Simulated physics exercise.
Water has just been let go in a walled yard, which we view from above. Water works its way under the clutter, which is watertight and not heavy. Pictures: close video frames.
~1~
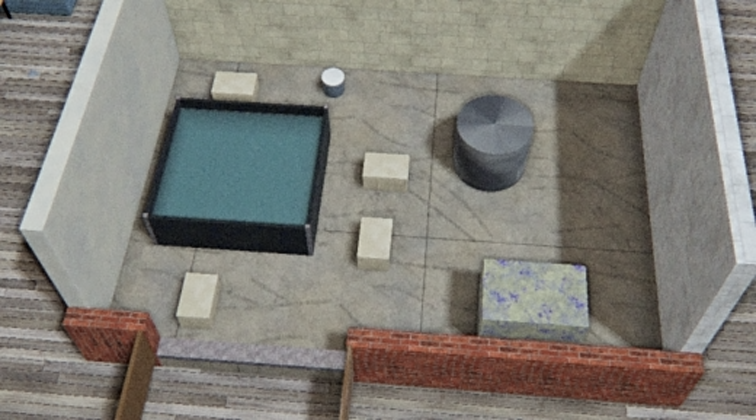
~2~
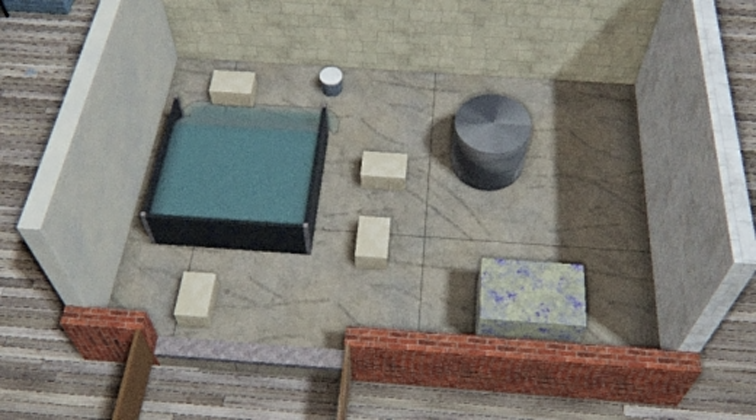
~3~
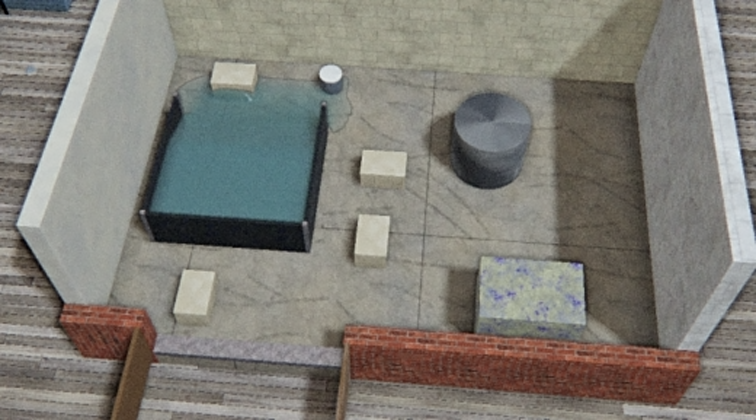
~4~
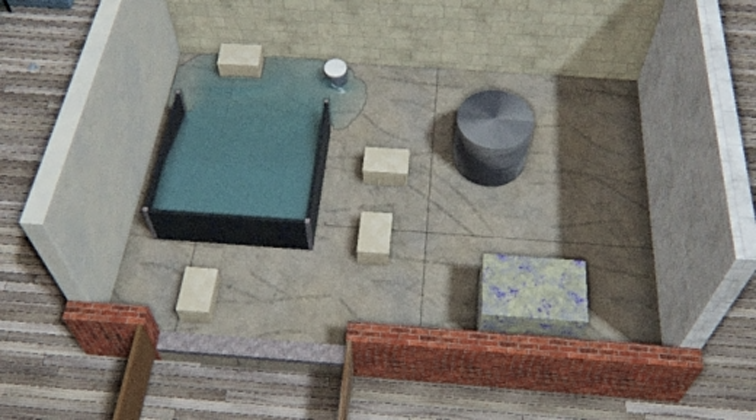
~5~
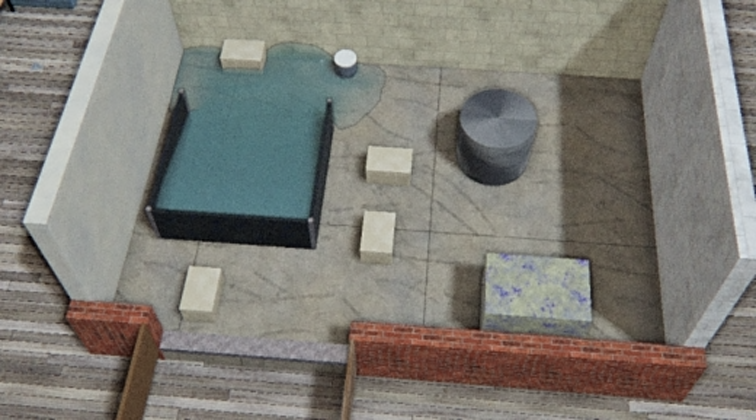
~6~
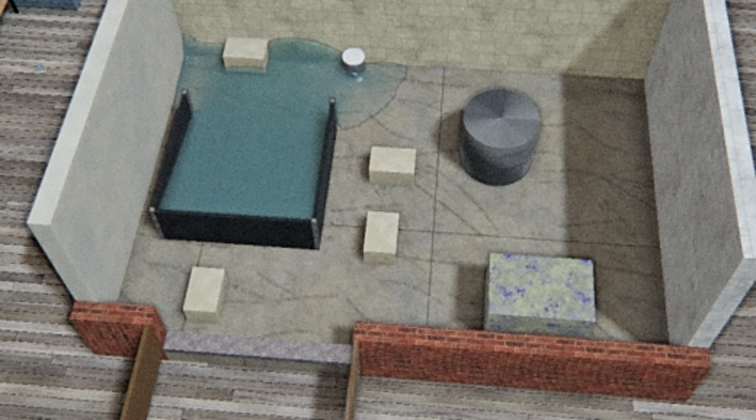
In a walled yard seen from above, teal water spilled out of the back of a dark-sided tank and spread along the rear wall, nudging a pale block and a small pail slightly to the right.
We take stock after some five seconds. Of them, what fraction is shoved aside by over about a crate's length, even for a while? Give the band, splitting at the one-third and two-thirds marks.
Midway band.
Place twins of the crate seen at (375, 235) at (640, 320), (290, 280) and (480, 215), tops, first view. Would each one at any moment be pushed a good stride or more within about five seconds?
Here's how it goes: Never gets far, never gets far, and lastly never gets far.
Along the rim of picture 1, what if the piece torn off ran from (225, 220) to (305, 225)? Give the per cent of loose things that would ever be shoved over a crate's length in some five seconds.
Estimate: Close to 0 per cent.
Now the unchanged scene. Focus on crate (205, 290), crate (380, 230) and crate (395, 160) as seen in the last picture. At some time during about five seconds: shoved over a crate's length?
Object by object as listed: Got well clear, then kept nearby, then kept nearby.
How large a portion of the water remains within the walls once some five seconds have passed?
Close to 98 per cent.
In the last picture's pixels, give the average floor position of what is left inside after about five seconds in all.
Mean position: Approx. (360, 207) px.
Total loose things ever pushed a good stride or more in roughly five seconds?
That makes 3.
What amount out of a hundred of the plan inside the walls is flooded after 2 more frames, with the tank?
Something like 25 in a hundred.
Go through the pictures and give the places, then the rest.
The first frame shows a crate at (234, 83) rests on the ground; a pail at (333, 76) rests on the ground; 0 of 5 have shifted.
The second frame shows a crate at (232, 82), on the bottom; a pail at (331, 75), on the bottom; 0 of 5 have shifted.
The third frame shows a crate at (233, 73), on the bottom, close to its start; a pail at (331, 73) rests on the ground; 1 of 5 have shifted.
The fourth frame shows a crate at (240, 54) rests on the ground, a stride from its start; a pail at (335, 67), on the bottom, close to its start; 2 of 5 have shifted.
The fifth frame shows a crate at (243, 49) rests on the ground, a stride from its start; a pail at (345, 58) rests on the ground, close to its start; 2 of 5 have shifted.
The sixth frame shows a crate at (245, 48), afloat, a stride from its start; a pail at (354, 56) rests on the ground, a stride from its start; 2 of 5 have shifted.
A moment on, 1 of 5 are well off their spots; 2 afloat.
Next, 2 of 5 are well off their spots; 1 afloat.
Later, 2 of 5 are well off their spots; 1 afloat.
In the end, 3 of 5 are well off their spots, and 3 have been at some point; 0 afloat.
